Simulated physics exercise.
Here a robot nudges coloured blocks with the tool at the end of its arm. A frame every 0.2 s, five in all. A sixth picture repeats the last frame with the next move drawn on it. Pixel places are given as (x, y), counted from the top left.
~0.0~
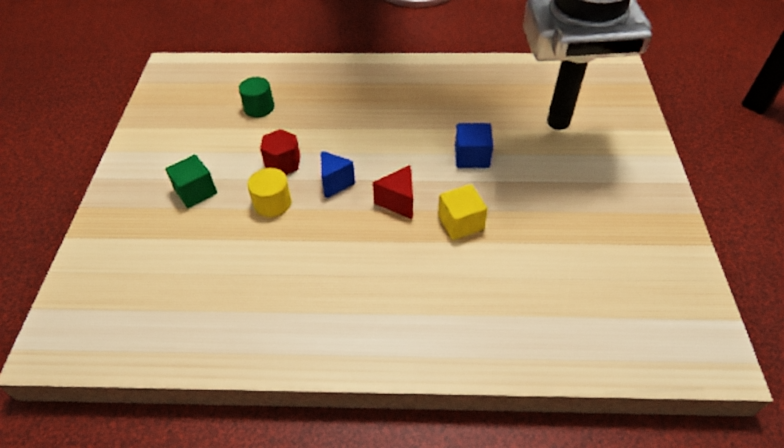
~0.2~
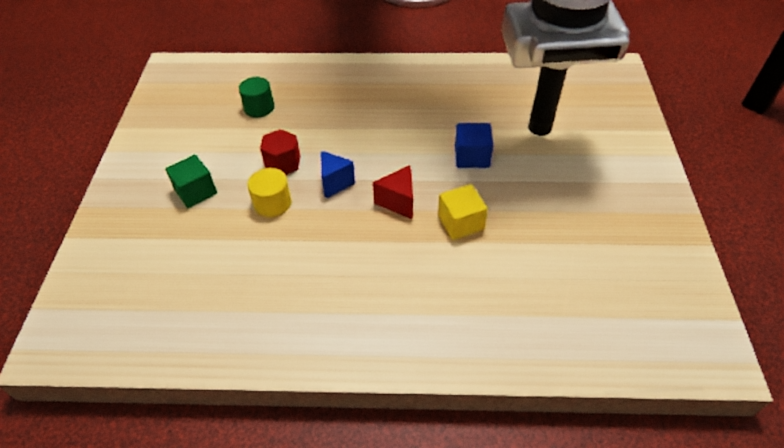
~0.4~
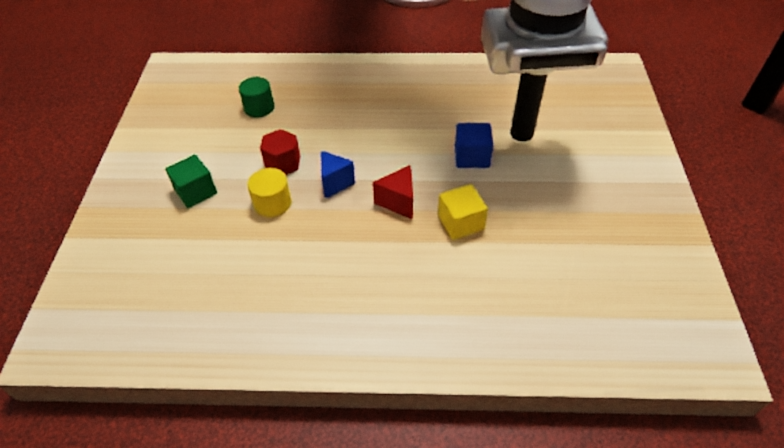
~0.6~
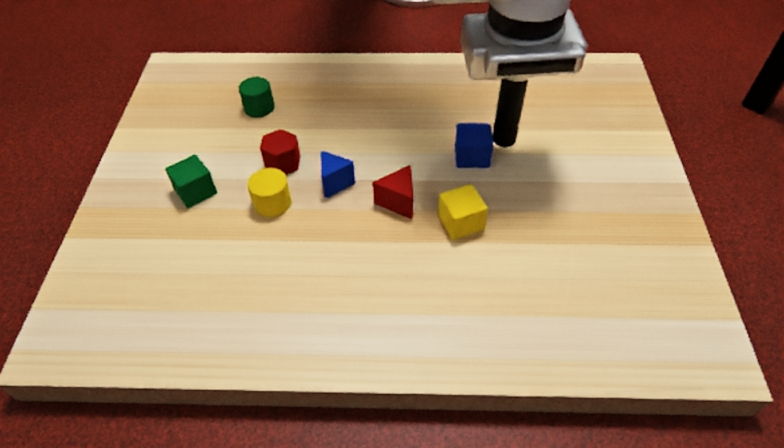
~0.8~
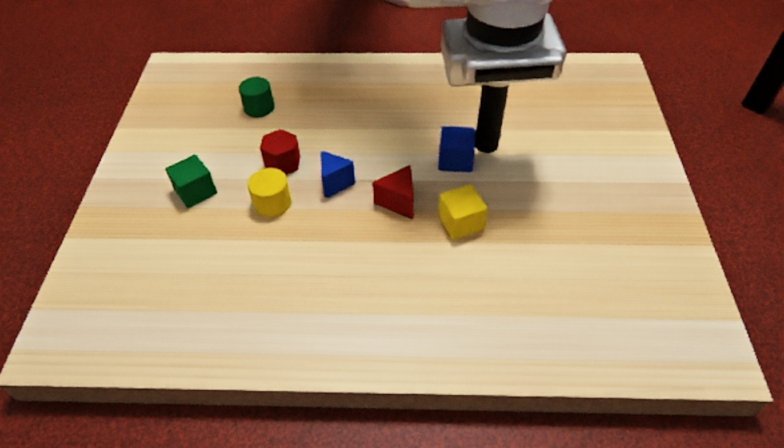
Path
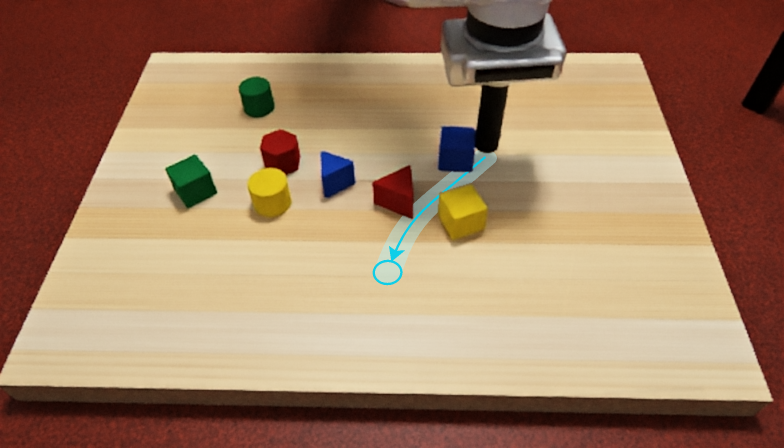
On a pale wooden board set over a red surface, coloured blocks lie scattered while a robot arm holds a dark rod near the right side. The rod moves left and slightly toward the viewer, reaches the blue square block, and nudges it a short way left, while the other blocks stay still.
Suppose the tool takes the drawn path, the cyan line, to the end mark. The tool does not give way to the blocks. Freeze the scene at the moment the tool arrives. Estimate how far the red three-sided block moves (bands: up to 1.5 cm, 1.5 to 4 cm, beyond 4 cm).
Offset: Below 1.5 cm.
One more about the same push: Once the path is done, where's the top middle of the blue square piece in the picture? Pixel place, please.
Pixel (439, 141).
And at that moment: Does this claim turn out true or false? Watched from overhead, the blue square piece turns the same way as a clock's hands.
The claim holds.
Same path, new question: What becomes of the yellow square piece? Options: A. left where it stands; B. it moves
A: Left where it stands.
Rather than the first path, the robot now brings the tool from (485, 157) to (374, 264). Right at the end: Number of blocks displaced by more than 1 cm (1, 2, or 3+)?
Blocks displaced: 1.
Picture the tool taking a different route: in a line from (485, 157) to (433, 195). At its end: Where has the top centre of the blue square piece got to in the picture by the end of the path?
It is at (435, 141).
Path on the board, from (485, 157) by way of (448, 188) and (411, 224) to (388, 272).
On the path given first. One third of the way, tool (448, 178); blue square piece (439, 141), turned 35° clockwise.
Two thirds of the way, tool (411, 213); red three-sided block (393, 184), turned 25° clockwise; blue square piece (439, 141), turned 35° clockwise.
At the end, tool (387, 262); red three-sided block (392, 184), turned 30° clockwise; blue square piece (439, 141), turned 35° clockwise; yellow square piece in place.
